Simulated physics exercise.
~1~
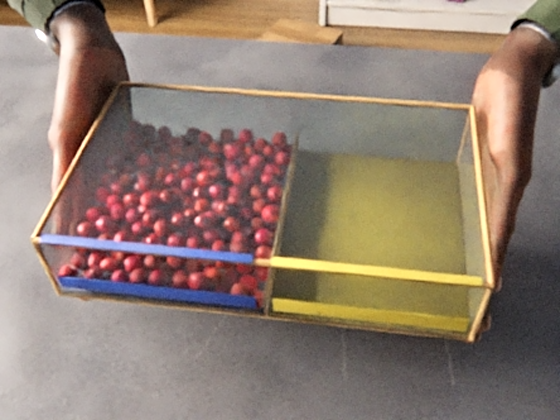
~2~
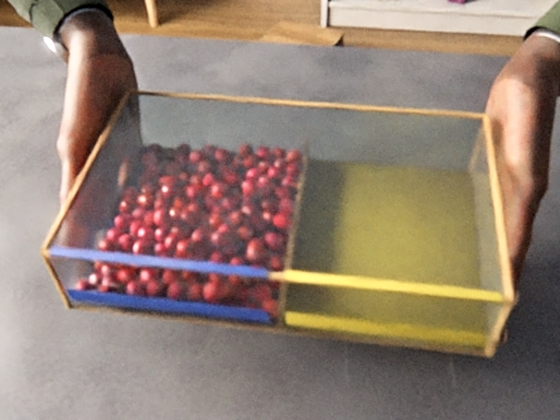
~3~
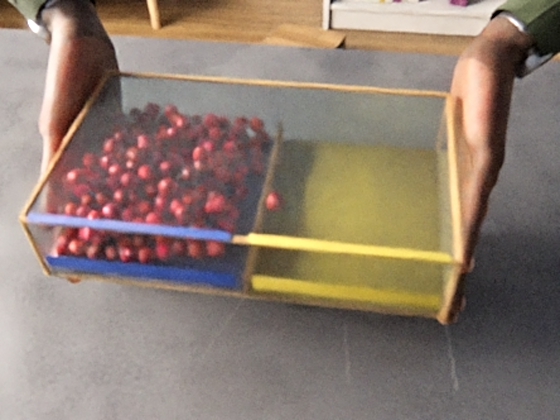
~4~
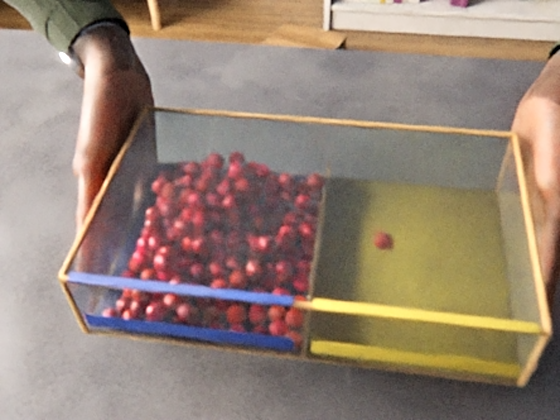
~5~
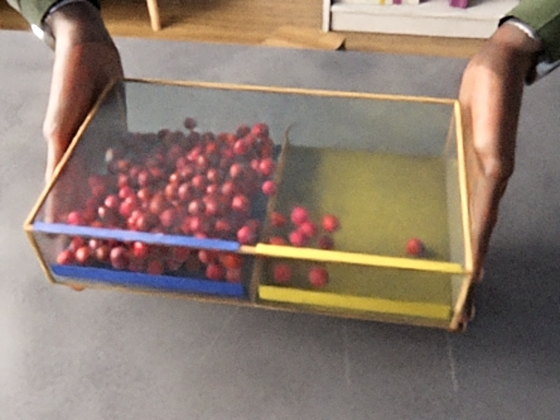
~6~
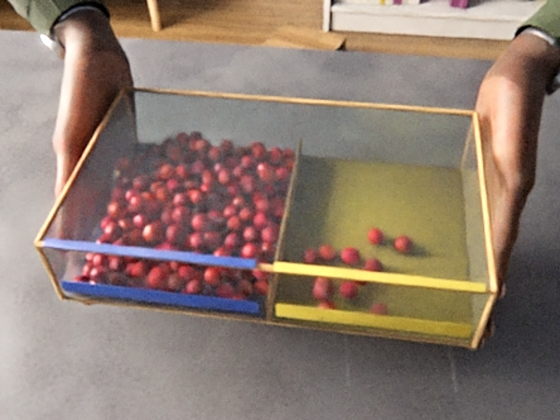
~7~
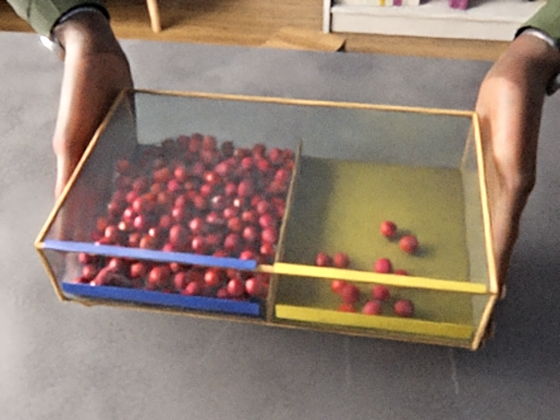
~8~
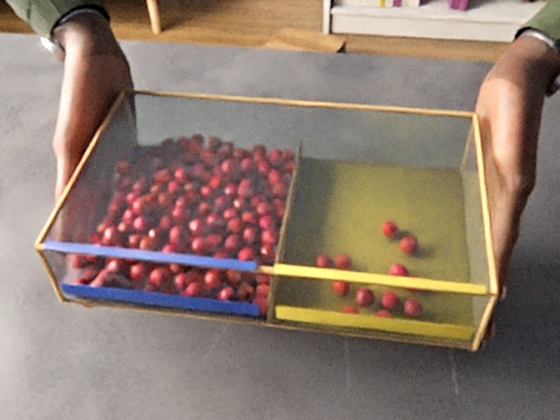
Red cranberries fill the left side of a clear, gold-edged box, marked with blue strips, while the right side, marked with yellow, sits empty as two hands hold the box above a gray table. The hands shake the box, sliding it right, then left, and one cranberry crosses the divider. They swing it right again, and the lone berry rolls across the yellow side. On the next swing left, several more spill over. The box settles back toward the middle and is held still, with a small cluster on the right and most cranberries still on the left.
